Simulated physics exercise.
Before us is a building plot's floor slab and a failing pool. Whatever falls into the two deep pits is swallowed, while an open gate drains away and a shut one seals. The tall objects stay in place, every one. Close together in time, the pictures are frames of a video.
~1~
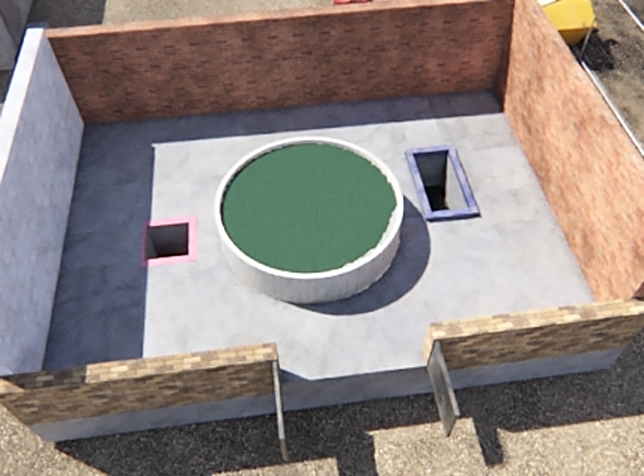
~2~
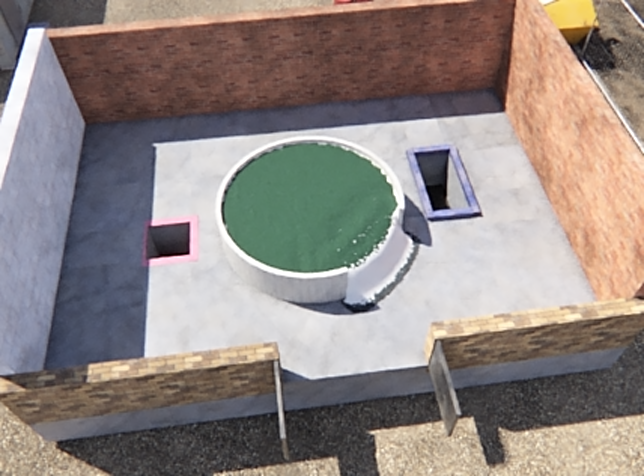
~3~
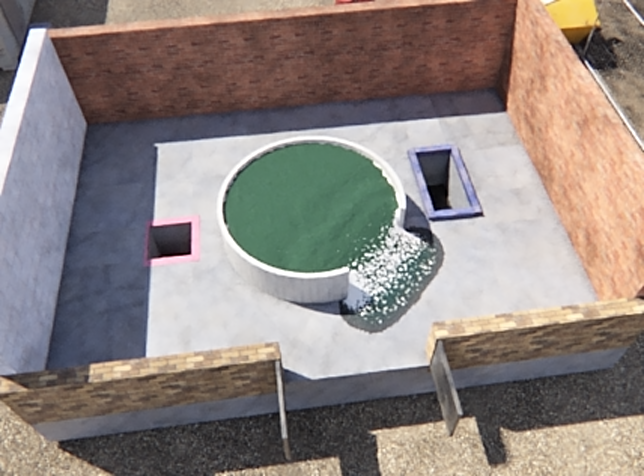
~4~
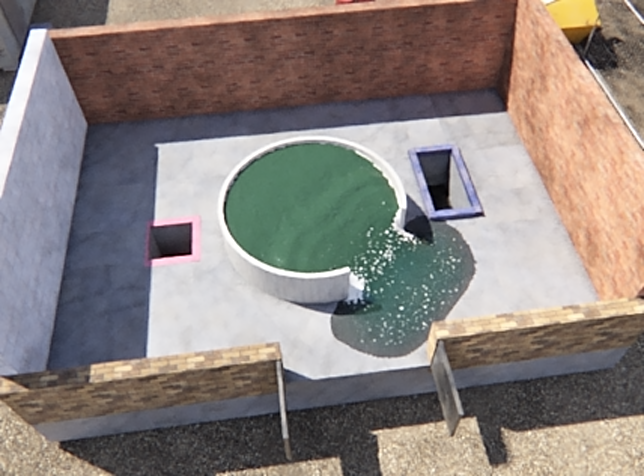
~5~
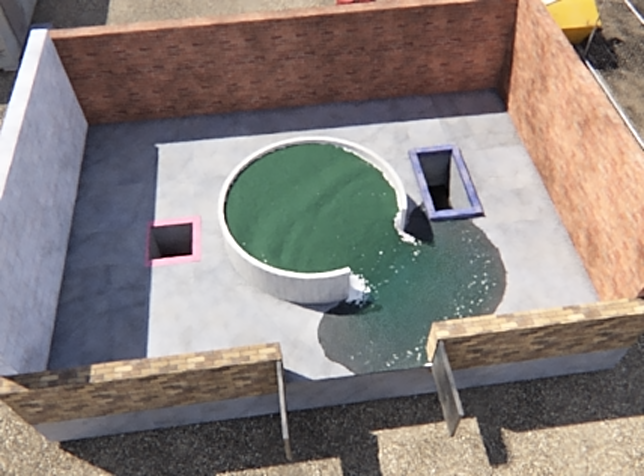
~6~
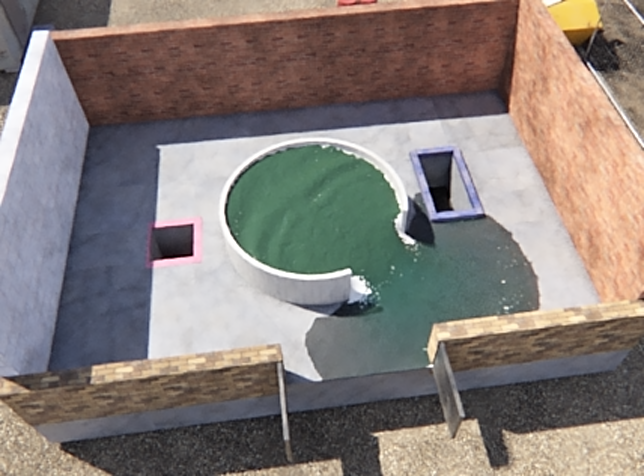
On a walled concrete slab, a round pool's side gives way and green water pours out, spreading across the floor toward the right.
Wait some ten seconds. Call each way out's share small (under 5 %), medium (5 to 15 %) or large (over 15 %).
Small, medium or large: The gate gets a large share; the pink pit gets a small share; the blue pit gets a small share.
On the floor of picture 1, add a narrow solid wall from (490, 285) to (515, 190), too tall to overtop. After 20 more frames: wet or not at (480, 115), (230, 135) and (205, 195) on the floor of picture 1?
In that order, I'd expect them to be reached by the flood, kept clear of the flood and kept clear of the flood.
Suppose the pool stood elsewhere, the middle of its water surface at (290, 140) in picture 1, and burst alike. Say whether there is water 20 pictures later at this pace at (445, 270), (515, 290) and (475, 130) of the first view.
Looking at all three, I'd call them swamped, swamped, bone dry.
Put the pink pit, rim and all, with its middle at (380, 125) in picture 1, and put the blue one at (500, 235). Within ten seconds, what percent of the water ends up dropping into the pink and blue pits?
My answer: Pink gets 12 percent, blue gets 14 percent.
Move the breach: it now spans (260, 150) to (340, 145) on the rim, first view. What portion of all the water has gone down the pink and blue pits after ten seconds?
Pink takes 6 in a hundred, blue takes 0 in a hundred.
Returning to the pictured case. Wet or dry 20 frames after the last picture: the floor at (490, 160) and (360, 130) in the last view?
First swamped, then spared.
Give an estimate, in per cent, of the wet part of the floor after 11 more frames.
Estimate: Some 20 in a hundred.
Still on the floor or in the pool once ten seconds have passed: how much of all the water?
About 78 per cent.
A moment on, water covers 20 % of the floor; the gate 3 %, the pink pit 0 %, the blue pit 0 %.
Next, water covers 20 % of the floor; the gate 6 %, the pink pit 0 %, the blue pit 0 %.
Then, water covers 35 % of the floor; the gate 10 %, the pink pit 0 %, the blue pit 0 %.
Later, water covers 50 % of the floor; the gate 15 %, the pink pit 0 %, the blue pit 1 %.
In the end, water covers 75 % of the floor; the gate 20 %, the pink pit 1 %, the blue pit 1 %.
